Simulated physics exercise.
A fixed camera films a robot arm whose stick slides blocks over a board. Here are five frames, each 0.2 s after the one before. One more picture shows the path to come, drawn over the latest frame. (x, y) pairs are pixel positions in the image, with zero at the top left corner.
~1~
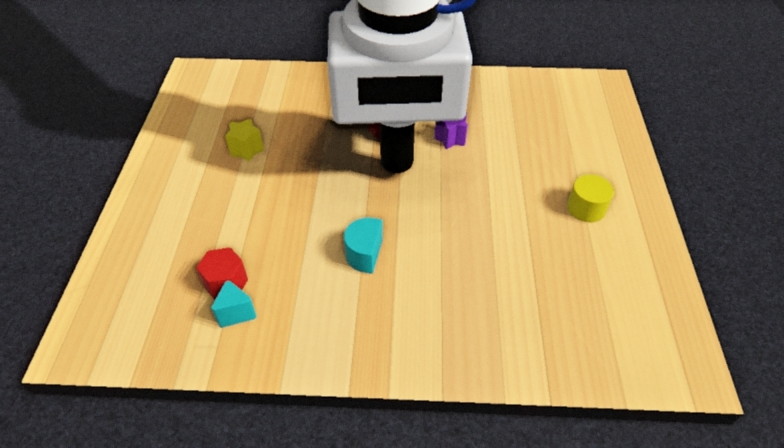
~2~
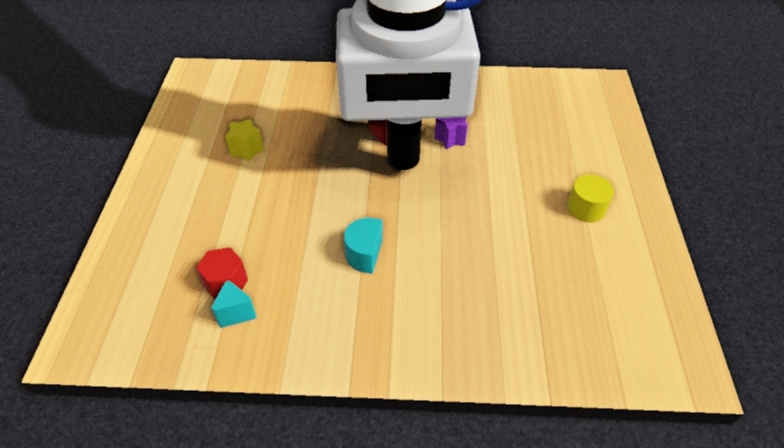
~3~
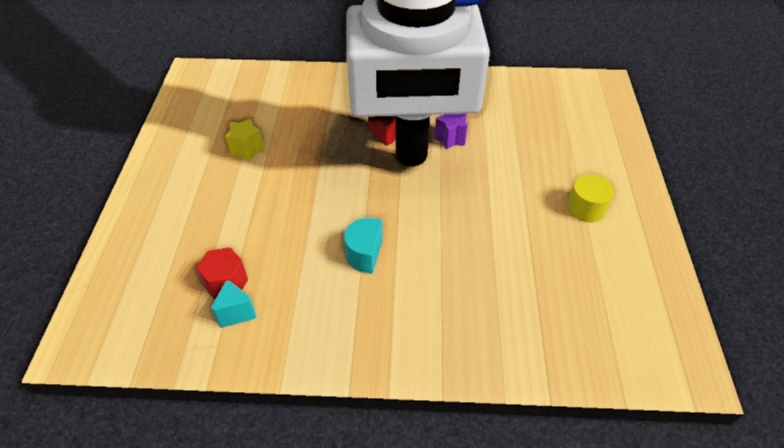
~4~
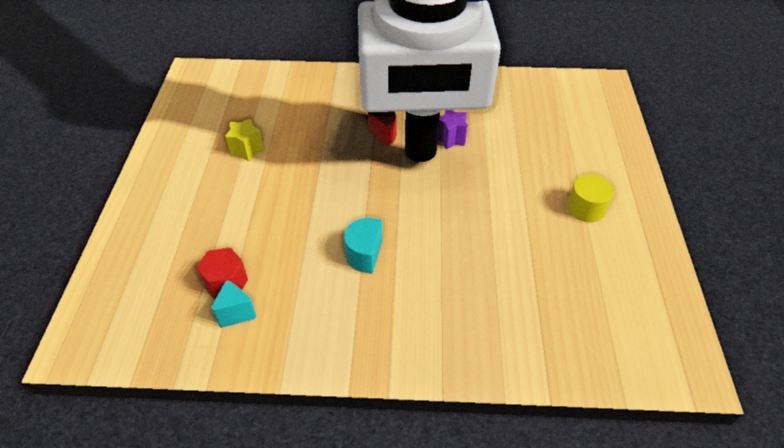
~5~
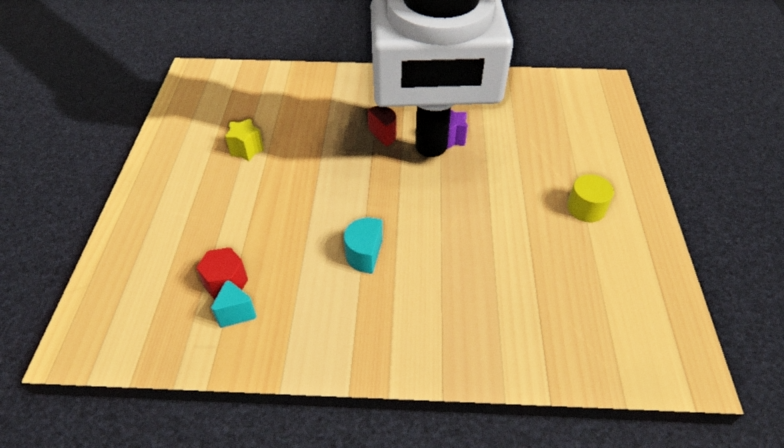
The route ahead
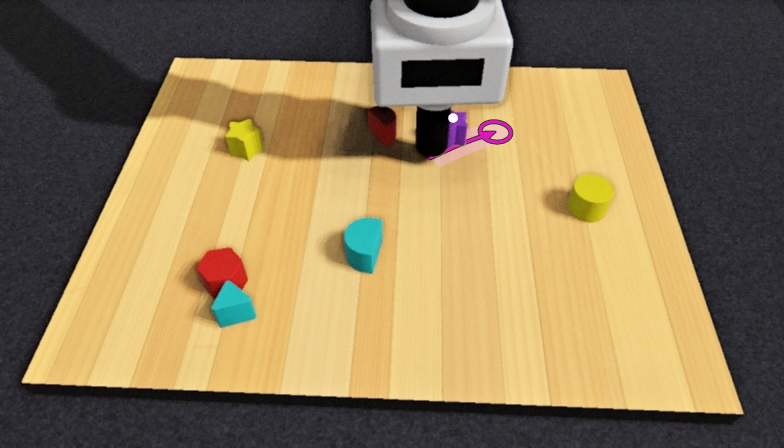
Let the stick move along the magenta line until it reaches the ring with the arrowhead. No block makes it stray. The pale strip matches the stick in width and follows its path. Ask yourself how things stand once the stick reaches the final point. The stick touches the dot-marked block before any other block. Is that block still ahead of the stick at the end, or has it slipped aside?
Slipped loose.
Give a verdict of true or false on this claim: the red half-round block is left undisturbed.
That is true.
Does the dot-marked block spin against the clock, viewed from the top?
I expect so.
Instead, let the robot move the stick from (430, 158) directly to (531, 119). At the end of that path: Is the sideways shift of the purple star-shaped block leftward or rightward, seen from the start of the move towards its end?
Pushed left.
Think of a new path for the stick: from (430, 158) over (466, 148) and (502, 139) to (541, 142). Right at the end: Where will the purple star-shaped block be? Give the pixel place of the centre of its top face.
My prediction: (469, 107).
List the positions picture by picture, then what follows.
In the first frame, stick tip at (397, 163); block tops, red half-round block hidden; purple star-shaped block partly hidden.
In the second frame, stick at (404, 160); blocks unchanged.
In the third frame, stick at (411, 157); blocks unchanged.
In the fourth frame, stick at (421, 153); blocks unchanged.
In the fifth frame, stick at (431, 148); red half-round block at (384, 114); purple star-shaped block at (453, 118).
Path on the board, from (430, 158) over (463, 143) to (496, 132); the dot is on the purple star-shaped block.
The first path, step by step. Halfway along, stick at (464, 133); purple star-shaped block at (465, 105), turned 50° anticlockwise.
At the end, stick at (497, 122); red half-round block in place; purple star-shaped block at (472, 99), turned 95° anticlockwise.
